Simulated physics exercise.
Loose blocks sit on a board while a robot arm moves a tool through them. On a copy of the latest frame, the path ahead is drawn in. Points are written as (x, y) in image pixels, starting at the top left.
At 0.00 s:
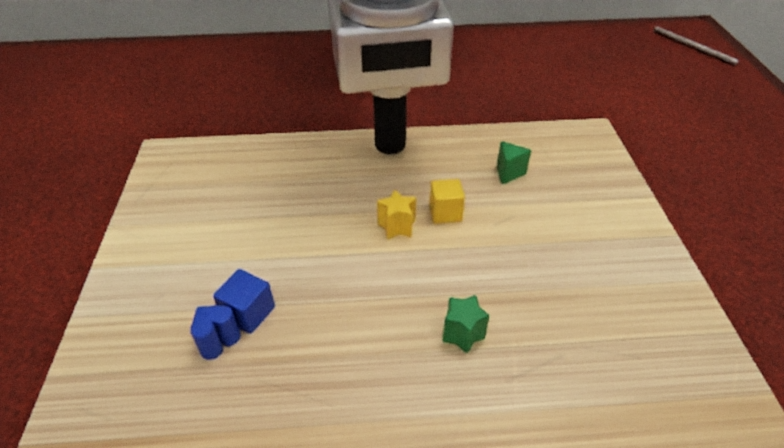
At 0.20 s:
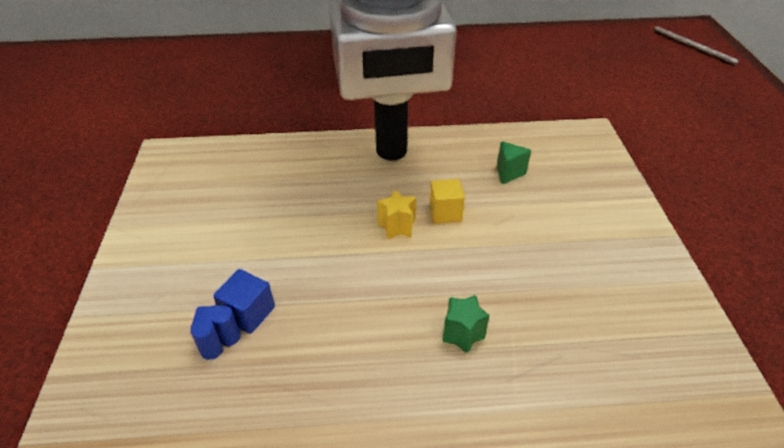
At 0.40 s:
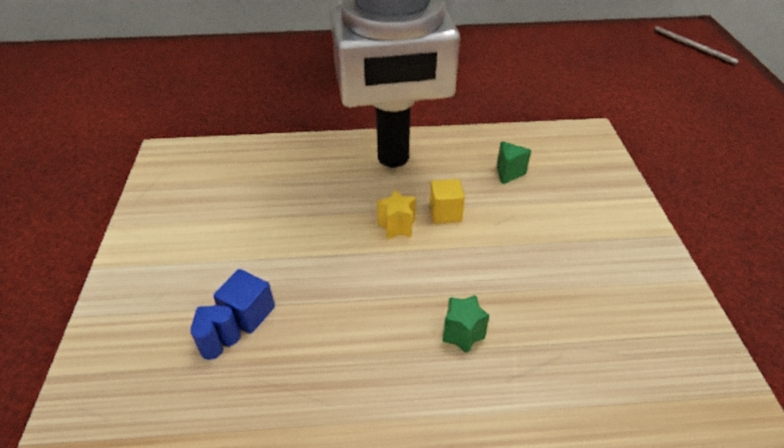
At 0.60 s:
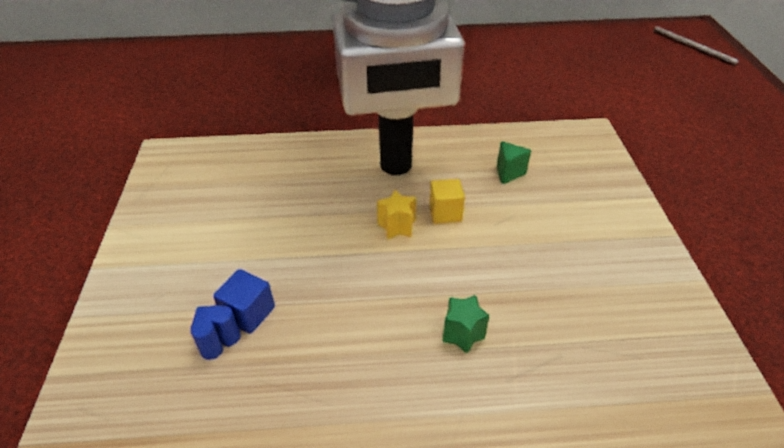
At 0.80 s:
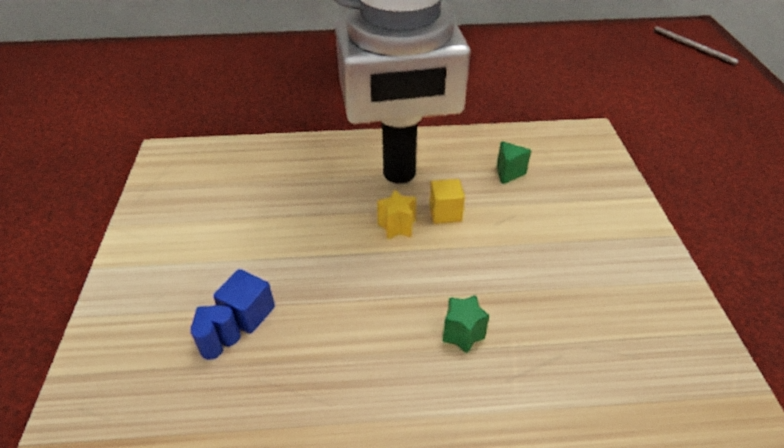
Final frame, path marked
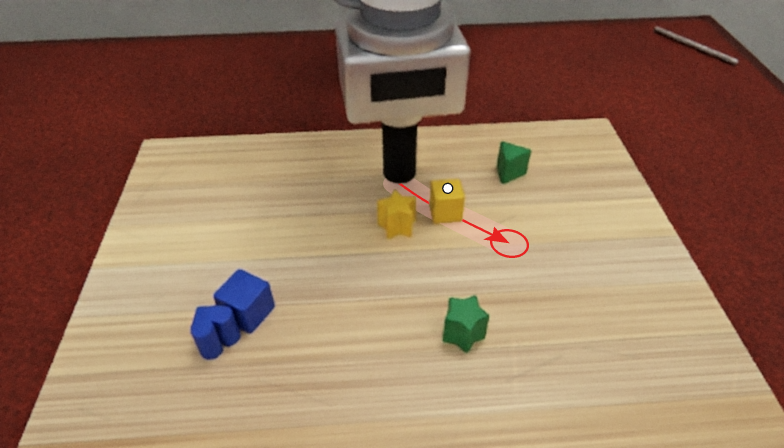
On a light wooden board over a red surface, blue, yellow and green blocks lie still while a robot arm with a black cylindrical tool moves slightly toward the viewer, nearing the yellow star and yellow square.
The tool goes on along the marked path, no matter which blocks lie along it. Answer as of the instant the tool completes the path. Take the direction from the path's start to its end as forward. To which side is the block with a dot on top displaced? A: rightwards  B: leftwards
My answer is option B.
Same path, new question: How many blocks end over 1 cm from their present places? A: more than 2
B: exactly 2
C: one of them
Answer: C.
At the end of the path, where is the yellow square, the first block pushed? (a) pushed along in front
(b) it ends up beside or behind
a: Pushed along in front.
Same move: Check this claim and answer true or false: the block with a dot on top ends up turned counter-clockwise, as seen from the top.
The claim holds.
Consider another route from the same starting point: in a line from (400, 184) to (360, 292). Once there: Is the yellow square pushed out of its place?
No.
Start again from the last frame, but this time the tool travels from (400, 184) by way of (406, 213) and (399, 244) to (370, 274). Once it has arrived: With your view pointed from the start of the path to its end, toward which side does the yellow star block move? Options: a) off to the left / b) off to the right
It's b.
Path on the board, from (400, 184) by way of (449, 214) to (509, 243); the dot is on the yellow square.
On the path given first. One third of the way, tool at (432, 194); yellow square at (464, 197).
Two thirds of the way, tool at (471, 214); yellow square at (508, 216).
At the end, tool at (512, 233); yellow star block in place; yellow square at (553, 231), turned 30° anticlockwise.
